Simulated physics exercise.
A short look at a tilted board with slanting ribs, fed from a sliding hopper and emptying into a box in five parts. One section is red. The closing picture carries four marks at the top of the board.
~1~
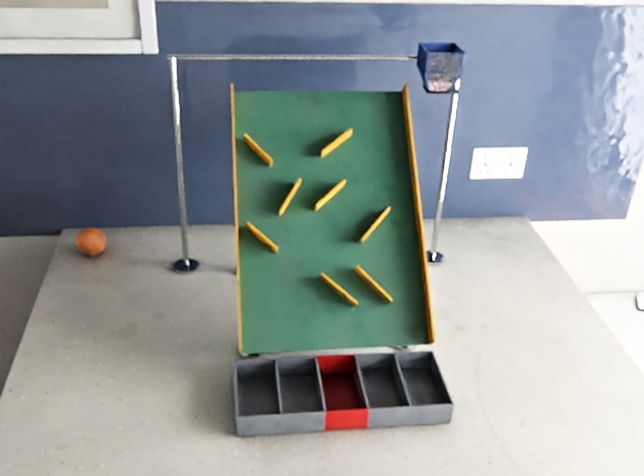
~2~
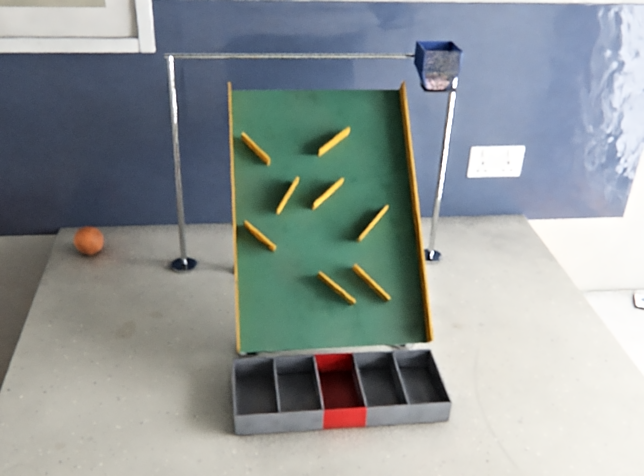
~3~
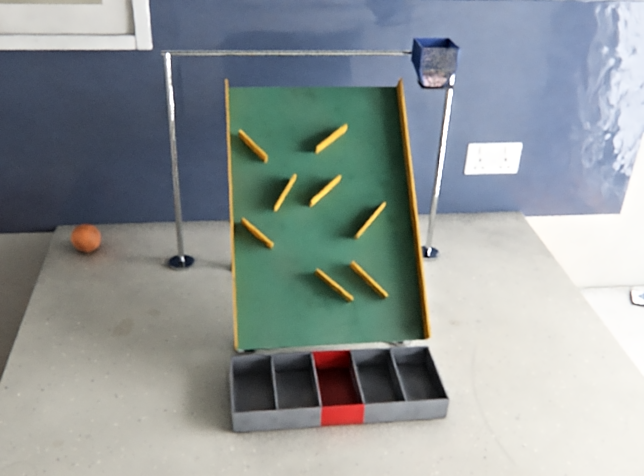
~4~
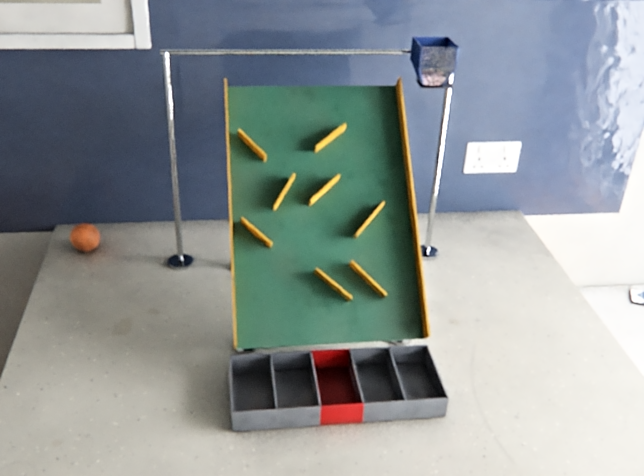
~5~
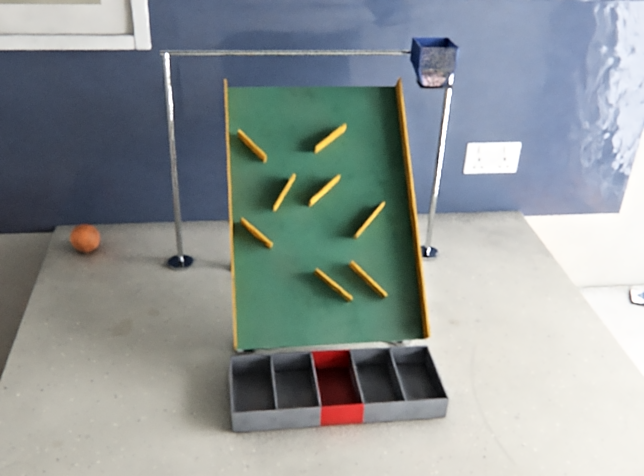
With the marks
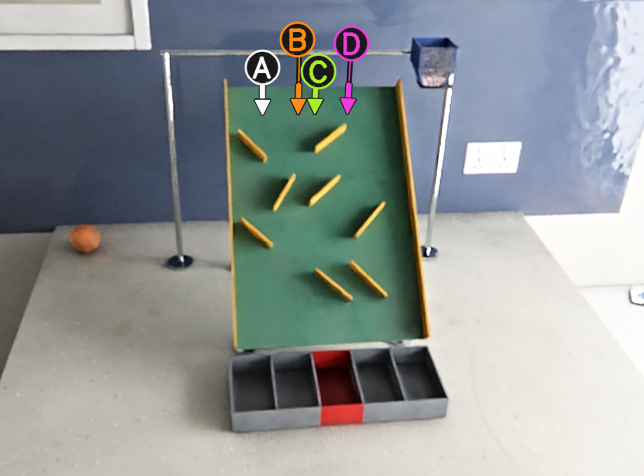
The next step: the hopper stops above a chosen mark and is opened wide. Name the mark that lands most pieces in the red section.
A works best here.
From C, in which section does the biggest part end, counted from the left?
The second.
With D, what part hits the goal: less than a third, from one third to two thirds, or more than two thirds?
It is less than a third.
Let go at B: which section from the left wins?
It is the second one.
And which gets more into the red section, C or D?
C.
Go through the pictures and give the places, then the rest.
In the first picture, hopper (437, 81), sugar pearls, door shut.
In the second picture, ribs (242, 133) to (269, 159), (320, 150) to (350, 127), (278, 210) to (298, 177).
In the third picture, ribs (311, 201) to (340, 175), (242, 219) to (272, 244), (358, 235) to (385, 203).
In the fourth picture, ribs (316, 268) to (352, 298), (352, 261) to (387, 295).
In the fifth picture, red section (342, 414), number 3 of 5 from the left.
On the marked copy, mark A meets the board at (262, 109); mark B meets the board at (298, 108); mark C meets the board at (314, 108); mark D meets the board at (347, 108).
With A, roughly half in the red section, roughly a third in other sections, about a tenth outside the box.
With B, roughly a quarter in the red section, roughly half in other sections, roughly a third outside the box.
With C, roughly a quarter in the red section, roughly two thirds in other sections, about a tenth outside the box.
With D, about a tenth in the red section, the larger part in other sections, about a tenth outside the box.
